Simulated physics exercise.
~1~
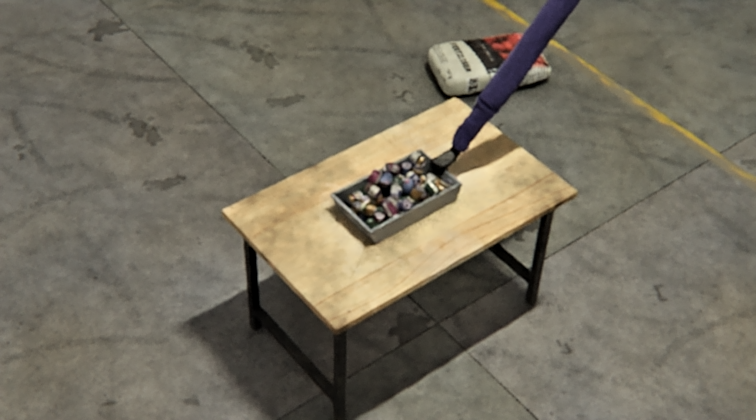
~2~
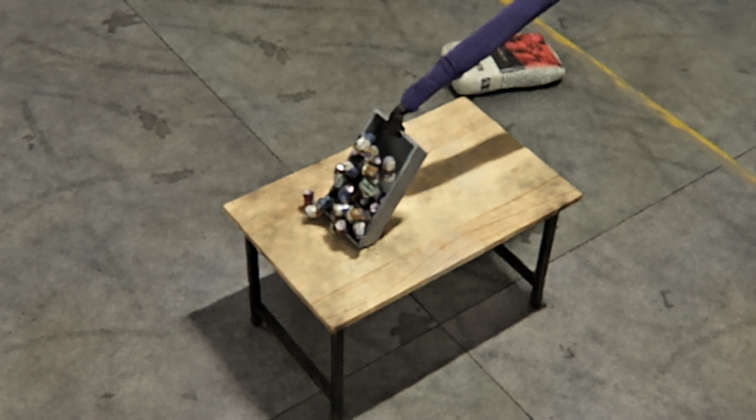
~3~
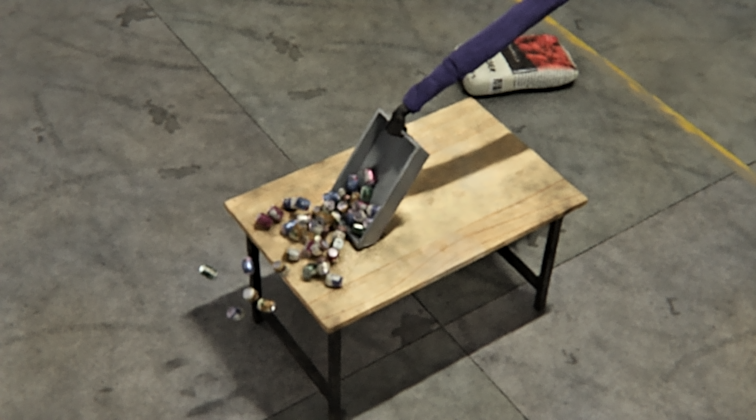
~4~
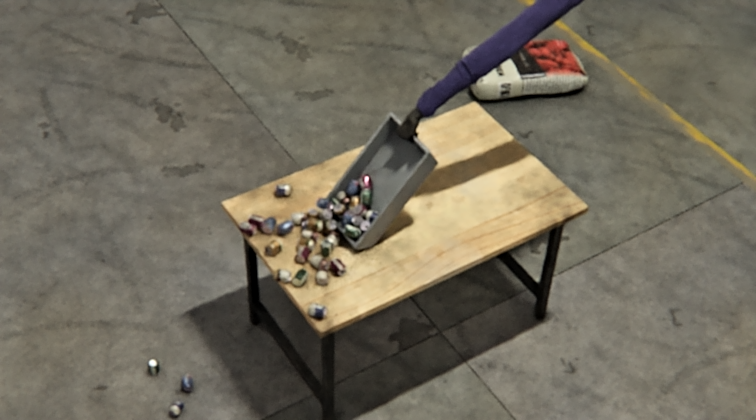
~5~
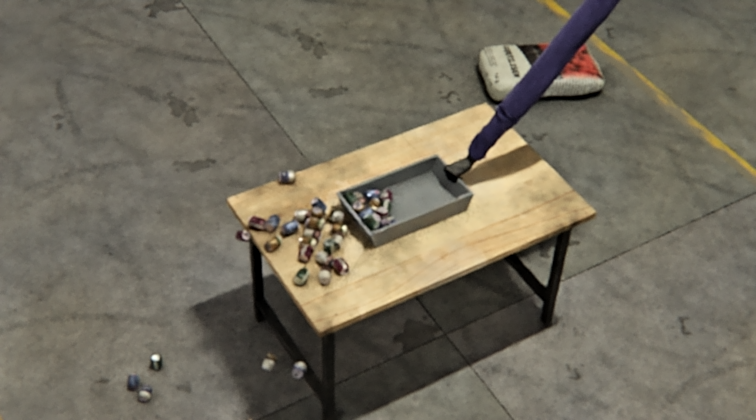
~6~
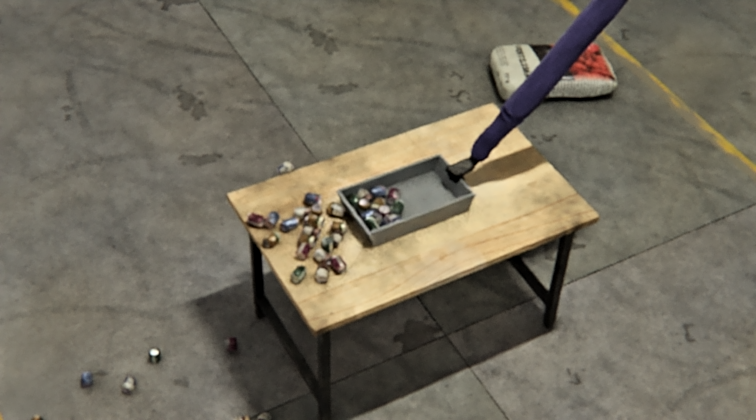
To begin with, a grey tote packed with small cans sits on a wooden table in a concrete-floored space, with a purple arm reaching to its right end and a printed sack lying behind. The arm lifts that end, tipping the tote steeply to the left so the cans slide toward its low side. They pour out across the tabletop, and several tumble over the left edge to the floor. The arm then lowers the tote until it rests flat again. At the end, a small cluster remains inside, while most of the cans lie scattered over the table and floor.
